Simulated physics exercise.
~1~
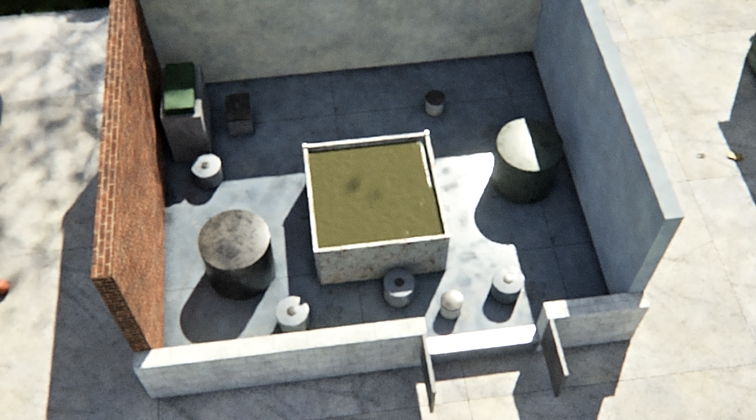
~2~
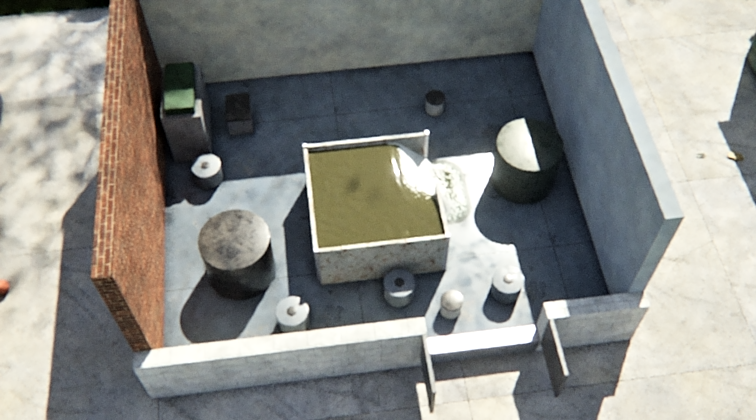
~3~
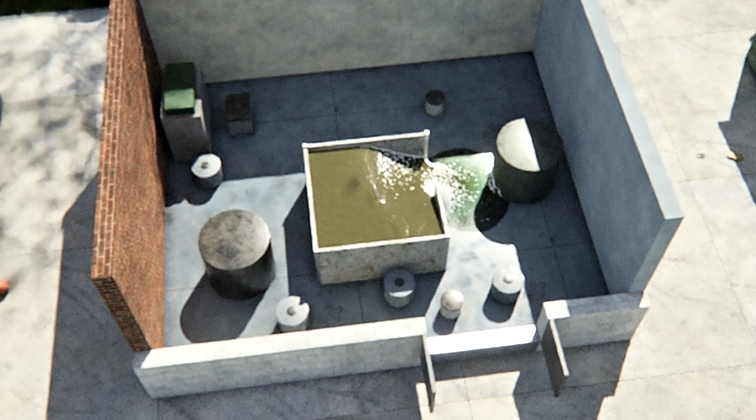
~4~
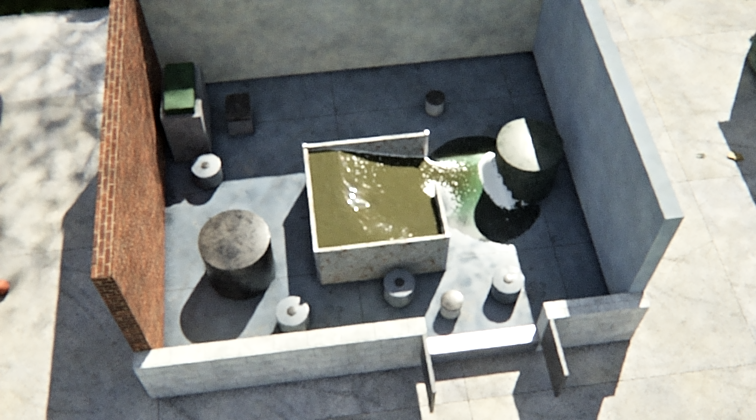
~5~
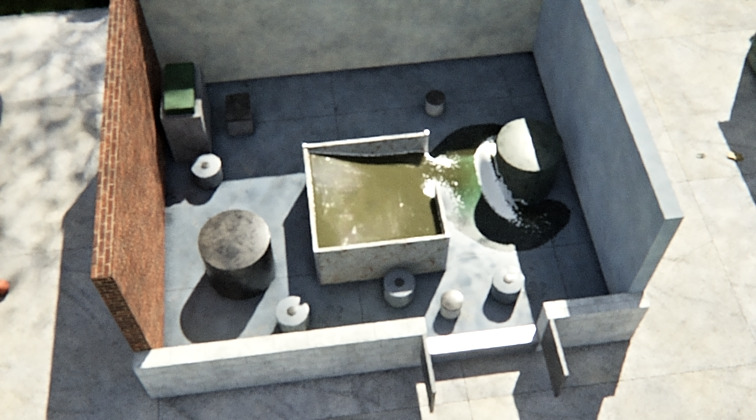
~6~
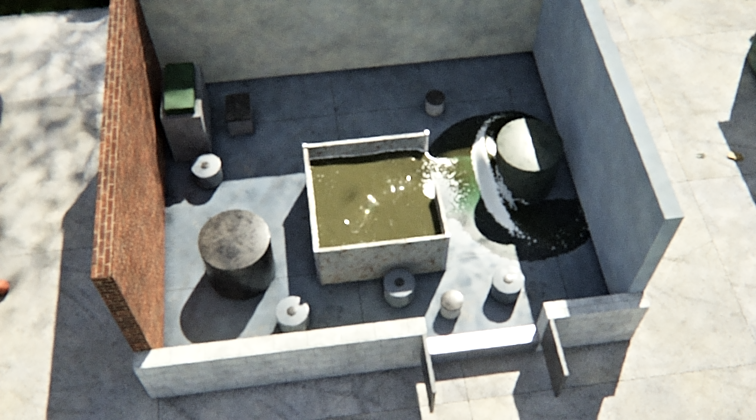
In a walled back court, greenish water pours from a square tub's right side and spreads rightward.
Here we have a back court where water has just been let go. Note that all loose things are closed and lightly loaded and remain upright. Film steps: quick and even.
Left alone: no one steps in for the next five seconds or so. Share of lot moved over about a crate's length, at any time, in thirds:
Share shifted well: Middle, a third to two thirds.
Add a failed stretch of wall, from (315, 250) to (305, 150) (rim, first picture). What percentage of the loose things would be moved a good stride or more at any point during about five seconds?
Near 100 in a hundred.
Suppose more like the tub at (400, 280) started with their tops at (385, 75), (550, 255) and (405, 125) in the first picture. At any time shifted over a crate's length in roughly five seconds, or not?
Taking them one at a time: Gets driven off, then gets driven off, then remains close.
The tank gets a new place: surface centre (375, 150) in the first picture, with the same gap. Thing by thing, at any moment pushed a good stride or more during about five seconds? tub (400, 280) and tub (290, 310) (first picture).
One by one, the first came up short and the second came up short.
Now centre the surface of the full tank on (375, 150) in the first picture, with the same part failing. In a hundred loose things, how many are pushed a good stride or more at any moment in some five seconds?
Some 60 per cent, I'd say.
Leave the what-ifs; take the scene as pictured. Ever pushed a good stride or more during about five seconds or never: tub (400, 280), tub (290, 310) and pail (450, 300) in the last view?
As listed: Travels that far, falls short and travels that far.
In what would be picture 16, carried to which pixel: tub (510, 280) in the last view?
At about (492, 335).
A moment on, 0 of 7 are well off their spots; 0 afloat.
Next, 1 of 7 are well off their spots; 1 afloat.
Later, 1 of 7 are well off their spots; 0 afloat.
In the end, 3 of 7 are well off their spots, and 3 have been at some point; 2 afloat.
